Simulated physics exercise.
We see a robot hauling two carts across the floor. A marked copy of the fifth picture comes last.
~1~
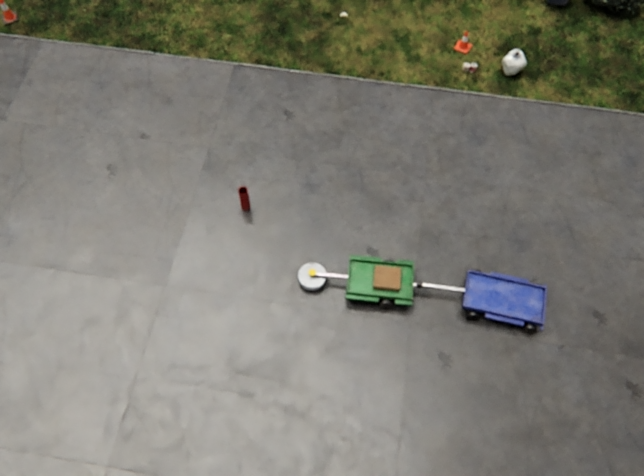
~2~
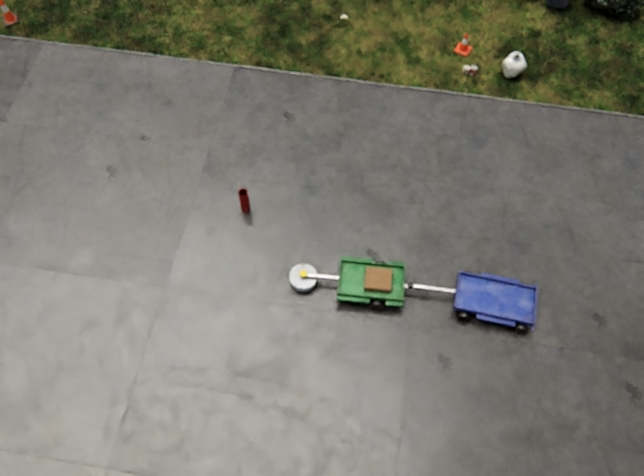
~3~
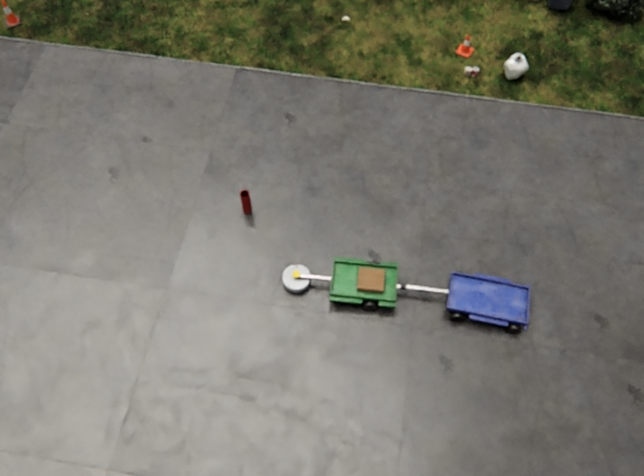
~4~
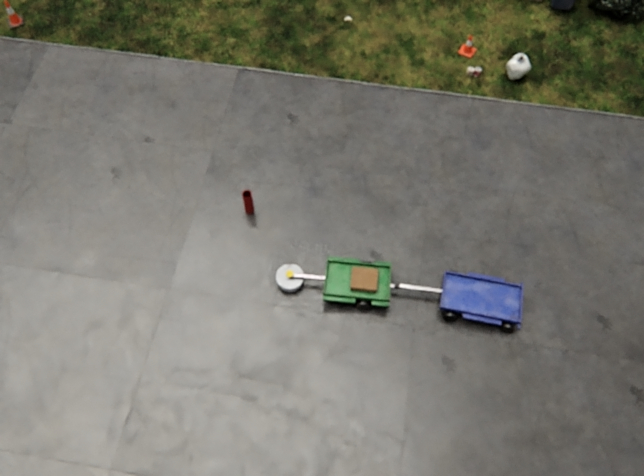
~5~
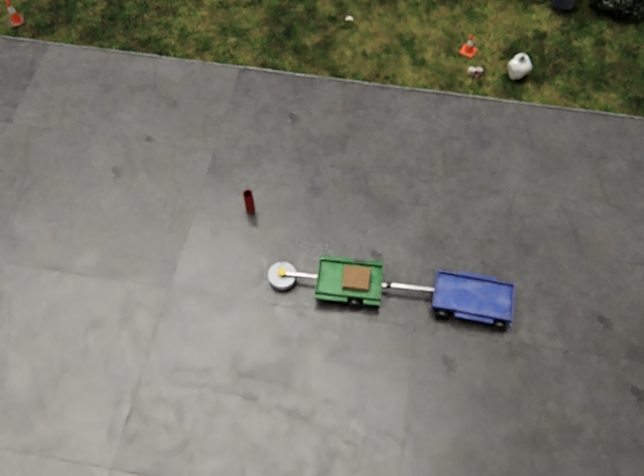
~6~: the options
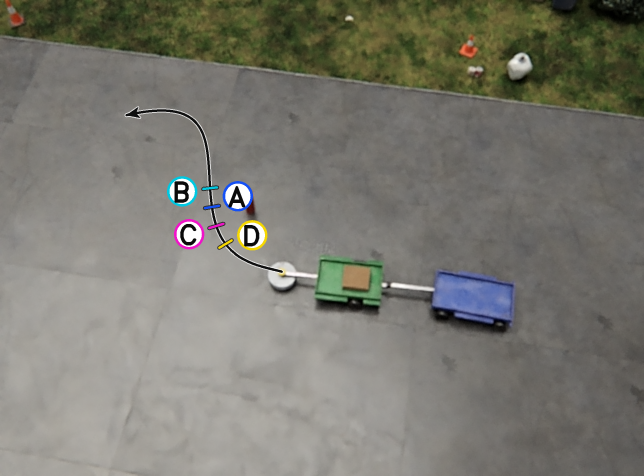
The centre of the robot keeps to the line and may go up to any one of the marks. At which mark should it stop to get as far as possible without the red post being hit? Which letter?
The farthest safe stop is A.
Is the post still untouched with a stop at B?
No.
On the marked copy, A at (212, 207); B at (210, 188); C at (216, 226); D at (226, 244); the route from (282, 272) via (209, 173) to (126, 115).
Following A. Soon after the start, robot (245, 264), last cart (433, 290).
Later, robot (220, 238), last cart (395, 286).
In the end, robot (213, 211), last cart (366, 282); nothing has been touched.
As for the rest, B is too far, the post has been hit; C is safe but short; D is safe but short.
